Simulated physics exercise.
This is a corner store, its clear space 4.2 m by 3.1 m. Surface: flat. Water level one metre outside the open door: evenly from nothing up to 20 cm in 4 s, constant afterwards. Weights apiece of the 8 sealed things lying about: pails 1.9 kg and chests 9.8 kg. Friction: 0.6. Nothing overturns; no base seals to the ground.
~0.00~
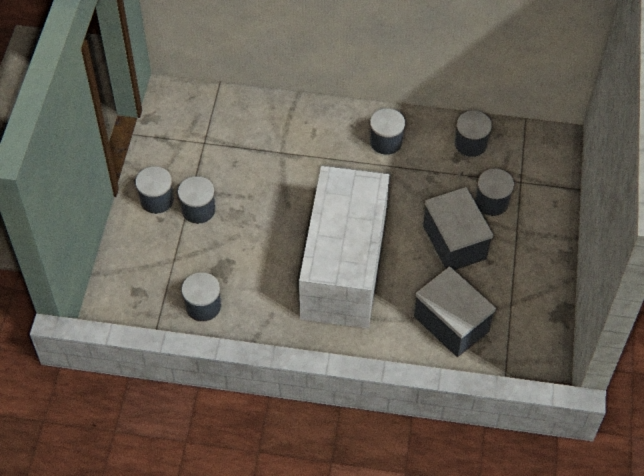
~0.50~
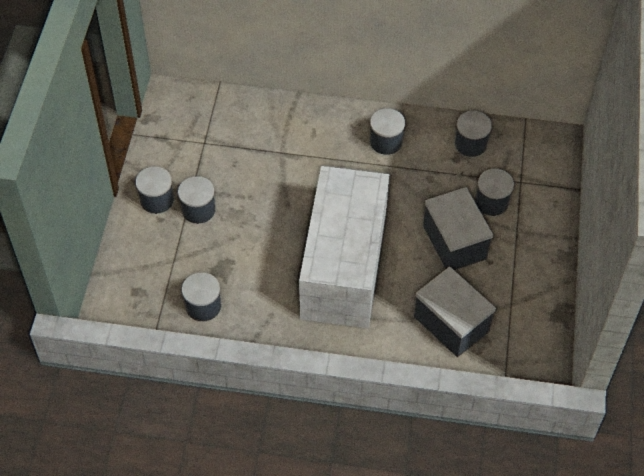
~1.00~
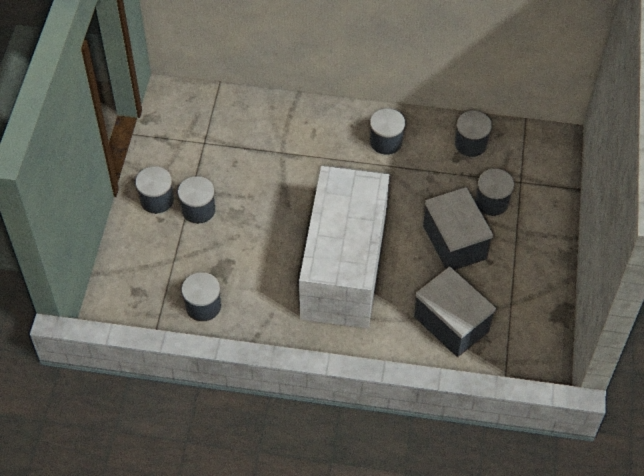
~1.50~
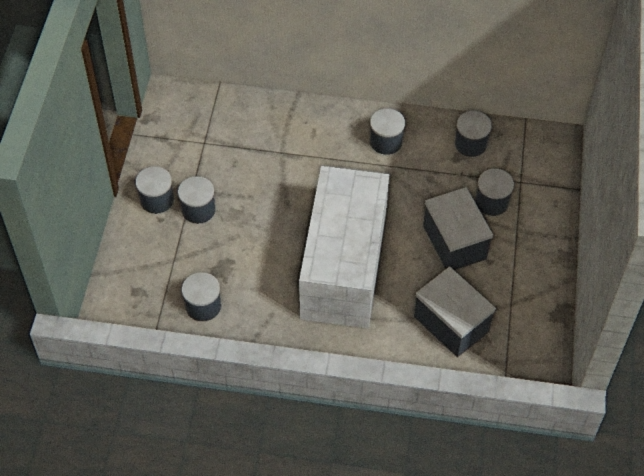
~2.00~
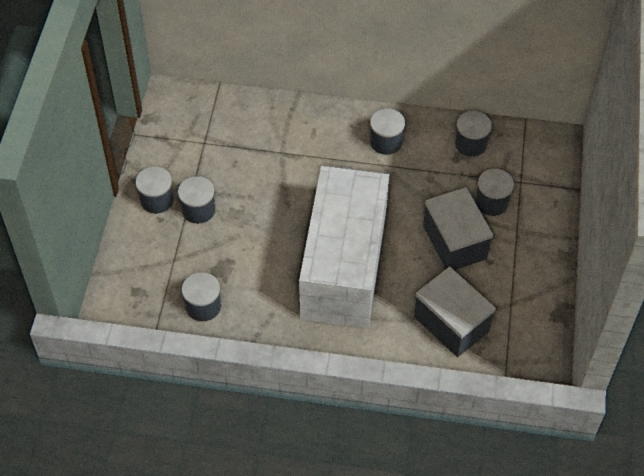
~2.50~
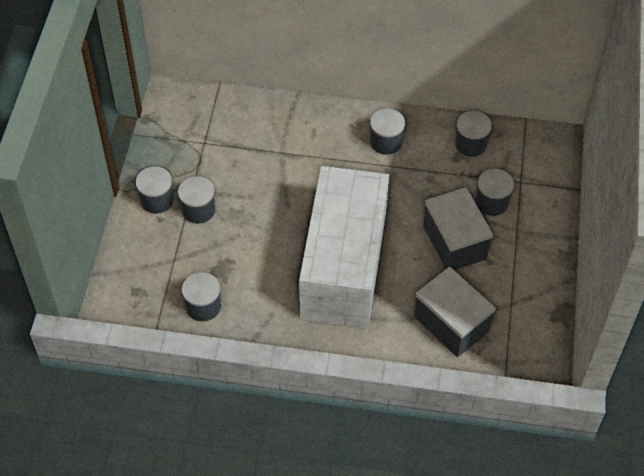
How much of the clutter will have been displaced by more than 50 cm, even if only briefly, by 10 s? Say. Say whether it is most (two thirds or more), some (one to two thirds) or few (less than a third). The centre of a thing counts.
Some.
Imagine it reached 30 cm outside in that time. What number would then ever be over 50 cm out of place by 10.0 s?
You'd get 7 in that case.
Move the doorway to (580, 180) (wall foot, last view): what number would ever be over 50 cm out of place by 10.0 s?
Count: 7.
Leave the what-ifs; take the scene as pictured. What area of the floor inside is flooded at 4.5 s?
Somewhere about 5.5 m2, give or take.
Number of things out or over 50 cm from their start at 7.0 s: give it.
By my tally, 5.
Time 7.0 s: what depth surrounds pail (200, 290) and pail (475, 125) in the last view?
Around 2 cm and 12 cm.
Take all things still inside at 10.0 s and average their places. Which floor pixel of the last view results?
Centred roughly on (366, 292).
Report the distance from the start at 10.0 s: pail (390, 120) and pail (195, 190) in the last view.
In that order: 200 cm, 60 cm.
After 3.5 s 0 of 8 are over 50 cm from their spots; 0 afloat.
After 4.5 s 2 of 8 are over 50 cm from their spots; 0 afloat.
After 7.0 s 5 of 8 are over 50 cm from their spots; 4 afloat.
After 10.0 s 5 of 8 are over 50 cm from their spots, and 5 have been at some point; 8 afloat.
